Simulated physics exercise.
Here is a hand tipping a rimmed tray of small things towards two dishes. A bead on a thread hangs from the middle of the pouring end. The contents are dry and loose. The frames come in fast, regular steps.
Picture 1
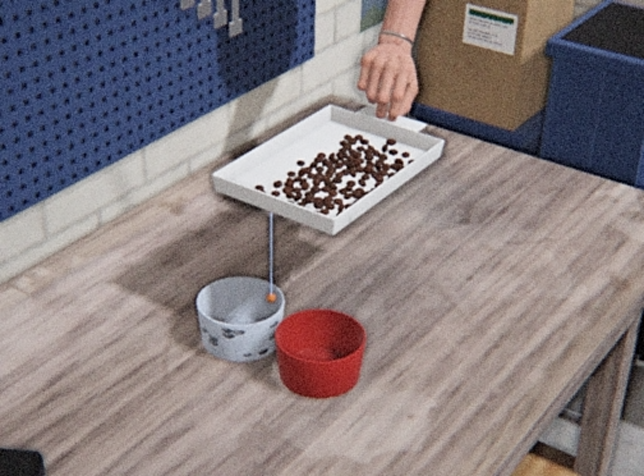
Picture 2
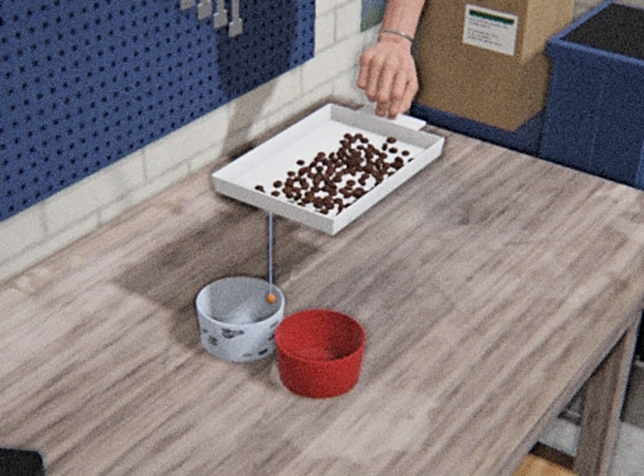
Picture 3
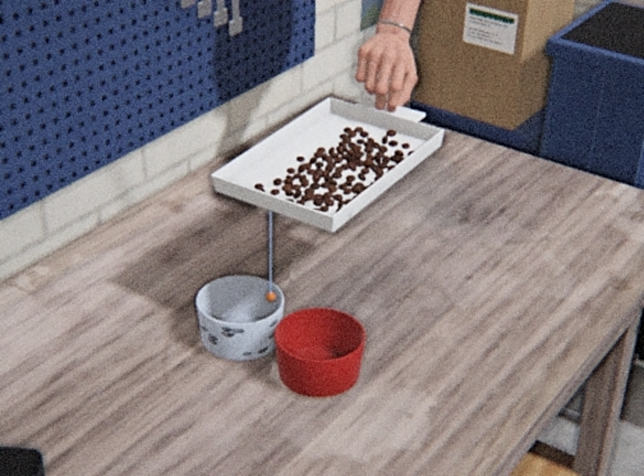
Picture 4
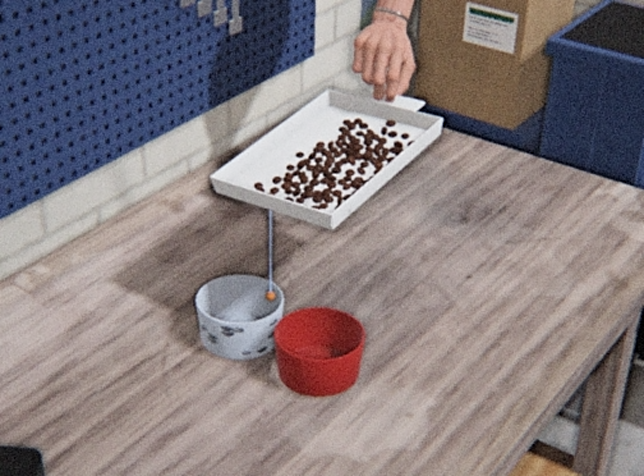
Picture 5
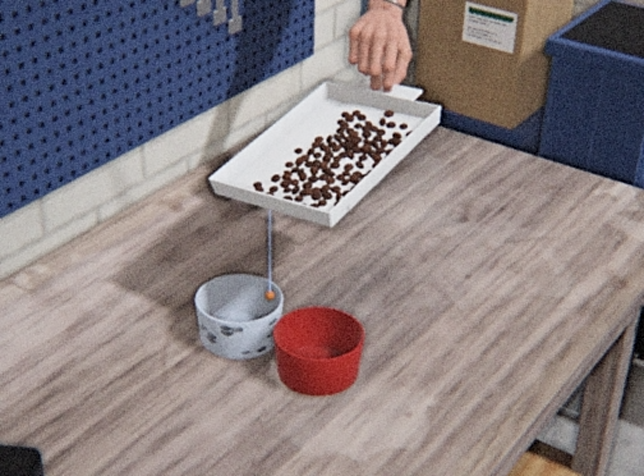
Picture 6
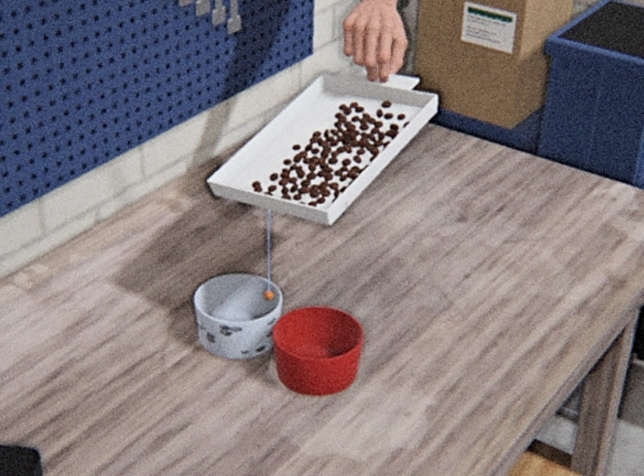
A hand slowly raised the back of a white tray of small dark brown pieces, tilting it slightly toward a patterned white dish and a red one, while the pieces barely shifted.
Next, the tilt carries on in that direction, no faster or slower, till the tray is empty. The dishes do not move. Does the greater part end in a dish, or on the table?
In the dishes lies the larger part of it.
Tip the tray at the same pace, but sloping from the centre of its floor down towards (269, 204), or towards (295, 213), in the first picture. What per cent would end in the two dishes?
In turn 40 and 40 in a hundred.
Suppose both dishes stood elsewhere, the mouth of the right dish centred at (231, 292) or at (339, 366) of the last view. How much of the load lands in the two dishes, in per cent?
First some 80, then 10 per cent.
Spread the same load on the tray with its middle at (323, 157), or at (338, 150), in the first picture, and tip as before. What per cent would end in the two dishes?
About 60 and 70 per cent.
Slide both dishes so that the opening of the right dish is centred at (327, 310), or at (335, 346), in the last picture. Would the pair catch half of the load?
In turn: Below a half; less than half.
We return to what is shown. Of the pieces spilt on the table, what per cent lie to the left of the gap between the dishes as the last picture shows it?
Roughly 100 in a hundred.
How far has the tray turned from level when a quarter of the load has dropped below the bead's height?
Near 105 degrees.
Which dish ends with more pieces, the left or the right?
More ends in left.
Soon, tray tipped steeply; nearly all on the tray; a stray few in the air.
A while on, tray tipped right over; most on the tray; a stray few in the left dish; a stray few outside both; a small part in the air.
Towards the end, tray tipped past a quarter turn; about two thirds in the left dish; about a third outside both.
Finally, tray tipped past a quarter turn; none in the right dish; about two thirds in the left dish; about a third outside both.
